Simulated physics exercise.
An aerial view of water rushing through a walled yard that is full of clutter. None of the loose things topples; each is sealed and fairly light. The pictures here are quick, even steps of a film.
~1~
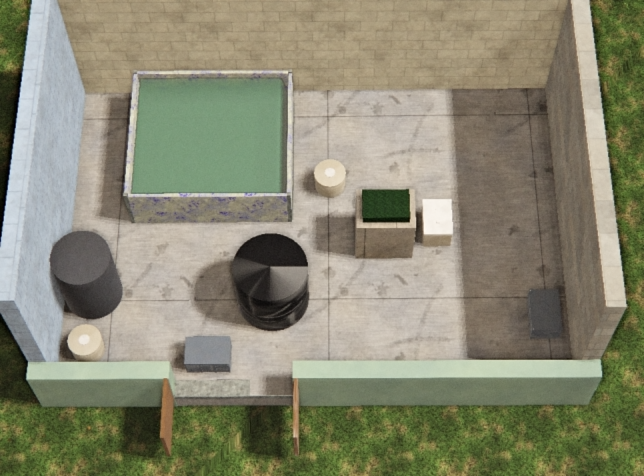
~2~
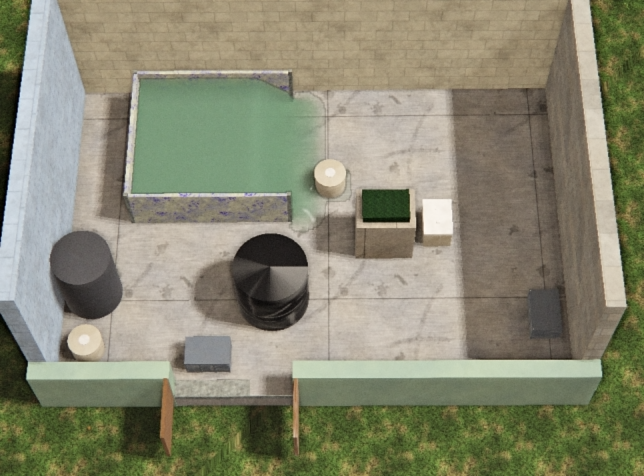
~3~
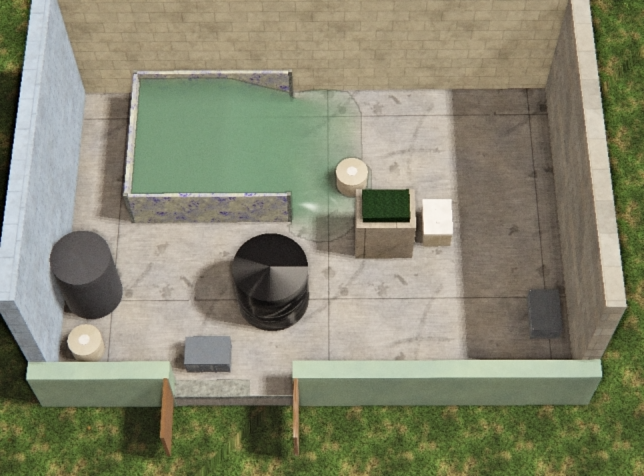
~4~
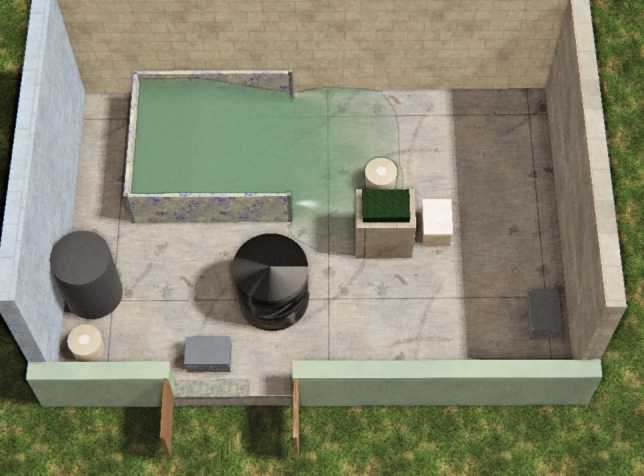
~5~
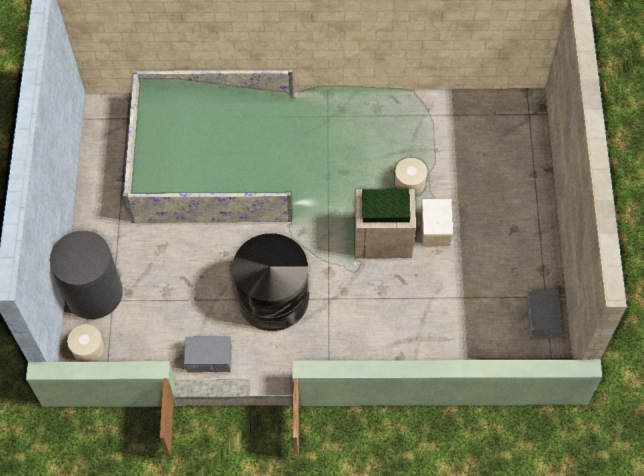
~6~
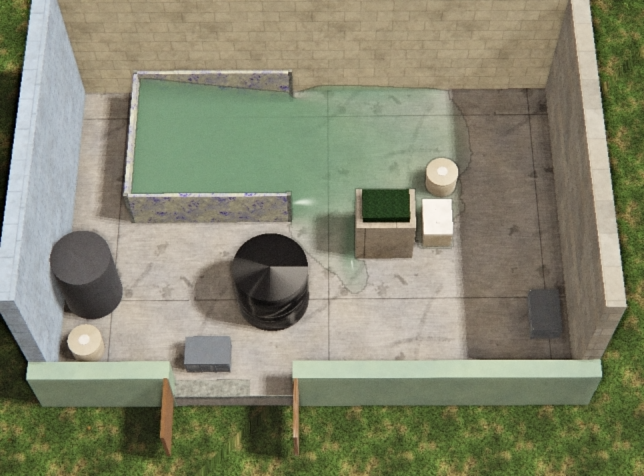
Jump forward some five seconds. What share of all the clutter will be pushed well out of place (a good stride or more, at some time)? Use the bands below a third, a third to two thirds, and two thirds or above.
It falls a third to two thirds.
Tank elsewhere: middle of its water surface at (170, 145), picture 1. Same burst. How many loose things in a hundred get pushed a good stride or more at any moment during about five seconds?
About 60 %.
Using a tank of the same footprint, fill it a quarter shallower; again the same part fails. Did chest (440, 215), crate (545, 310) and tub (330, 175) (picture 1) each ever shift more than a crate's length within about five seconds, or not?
Per item, in order: Cleared the mark; cleared the mark; cleared the mark.
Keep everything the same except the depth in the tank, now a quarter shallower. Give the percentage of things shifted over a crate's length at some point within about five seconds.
About 60 %.
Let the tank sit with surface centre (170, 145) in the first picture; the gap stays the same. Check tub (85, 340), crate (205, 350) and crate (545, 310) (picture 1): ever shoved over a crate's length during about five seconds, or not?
Well, the first one didn't get far, the second didn't get far, and the third got driven a long way.
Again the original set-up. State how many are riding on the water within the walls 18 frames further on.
By my count, 2.
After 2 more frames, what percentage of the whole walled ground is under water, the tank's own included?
Roughly 45 per cent.
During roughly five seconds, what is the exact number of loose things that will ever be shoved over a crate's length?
By my reckoning the answer is 3.
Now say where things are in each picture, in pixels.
A tub at (330, 173), on the bottom; a crate at (207, 350), on the bottom; 0 of 5 have shifted, in the first picture.
A tub at (330, 173), on the bottom; a crate at (207, 350), on the bottom; 0 of 5 have shifted, in the second picture.
A tub at (352, 172), on the bottom, a stride from its start; a crate at (207, 350) rests on the ground; 1 of 5 have shifted, in the third picture.
A tub at (381, 171), on the bottom, a stride from its start; a crate at (207, 350), on the bottom; 1 of 5 have shifted, in the fourth picture.
A tub at (411, 171) rests on the ground, a stride from its start; a crate at (207, 350) rests on the ground; 1 of 5 have shifted, in the fifth picture.
A tub at (442, 172), on the bottom, far from its start; a crate at (207, 350) rests on the ground; 1 of 5 have shifted, in the sixth picture.
A moment on, 1 of 5 are well off their spots; 0 afloat.
Next, 2 of 5 are well off their spots; 1 afloat.
Later, 3 of 5 are well off their spots; 2 afloat.
In the end, 3 of 5 are well off their spots, and 3 have been at some point; 3 afloat.
